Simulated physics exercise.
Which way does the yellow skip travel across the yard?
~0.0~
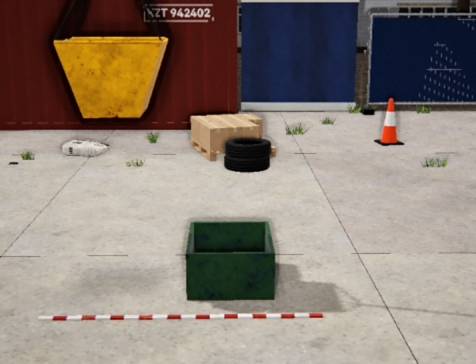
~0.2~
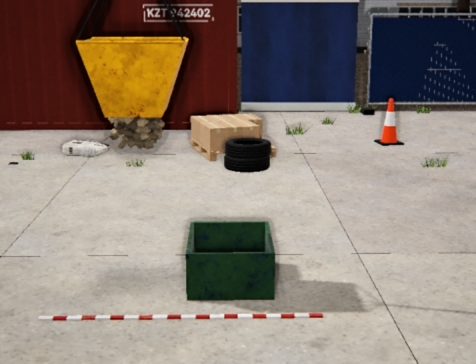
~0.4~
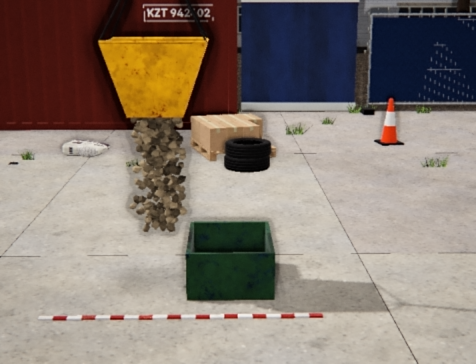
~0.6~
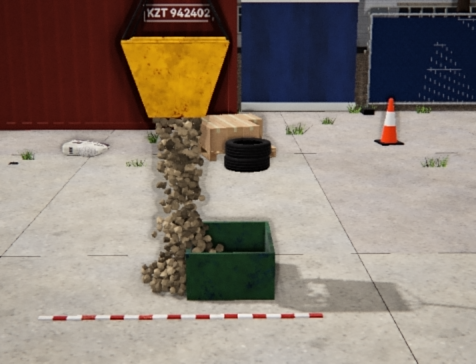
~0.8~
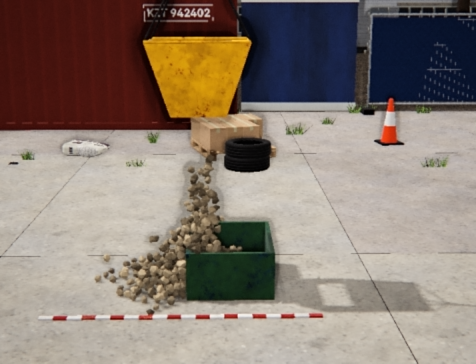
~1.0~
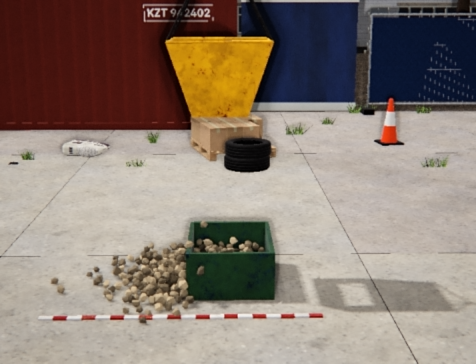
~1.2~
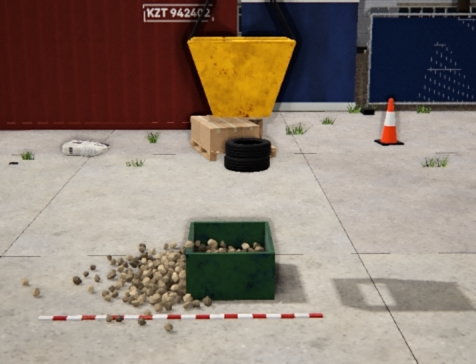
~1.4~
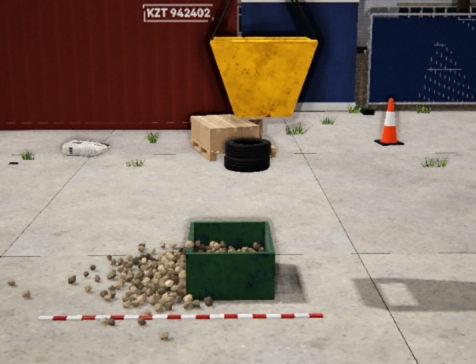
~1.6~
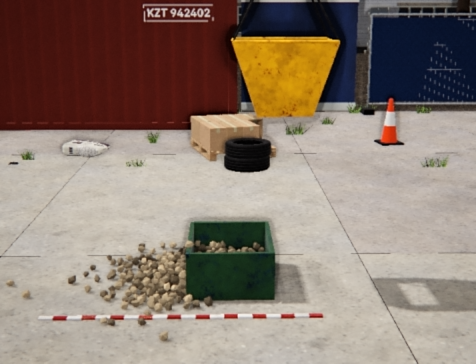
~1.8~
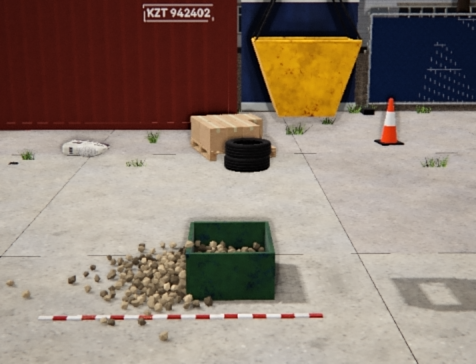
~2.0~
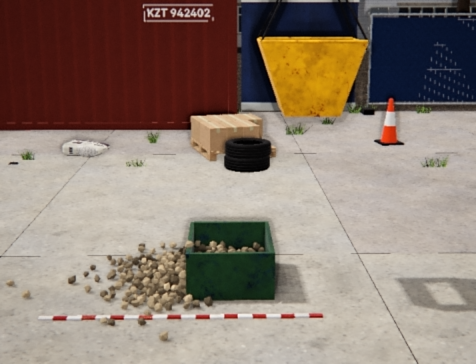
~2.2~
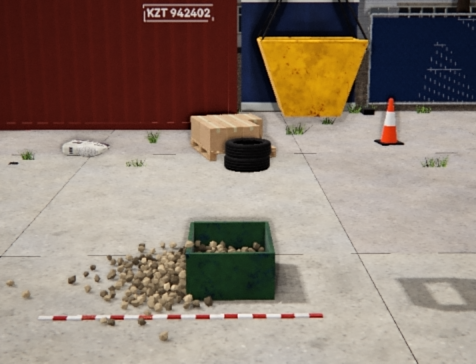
The yellow skip travels to the right, going from in front of the red container to in front of the blue panels.
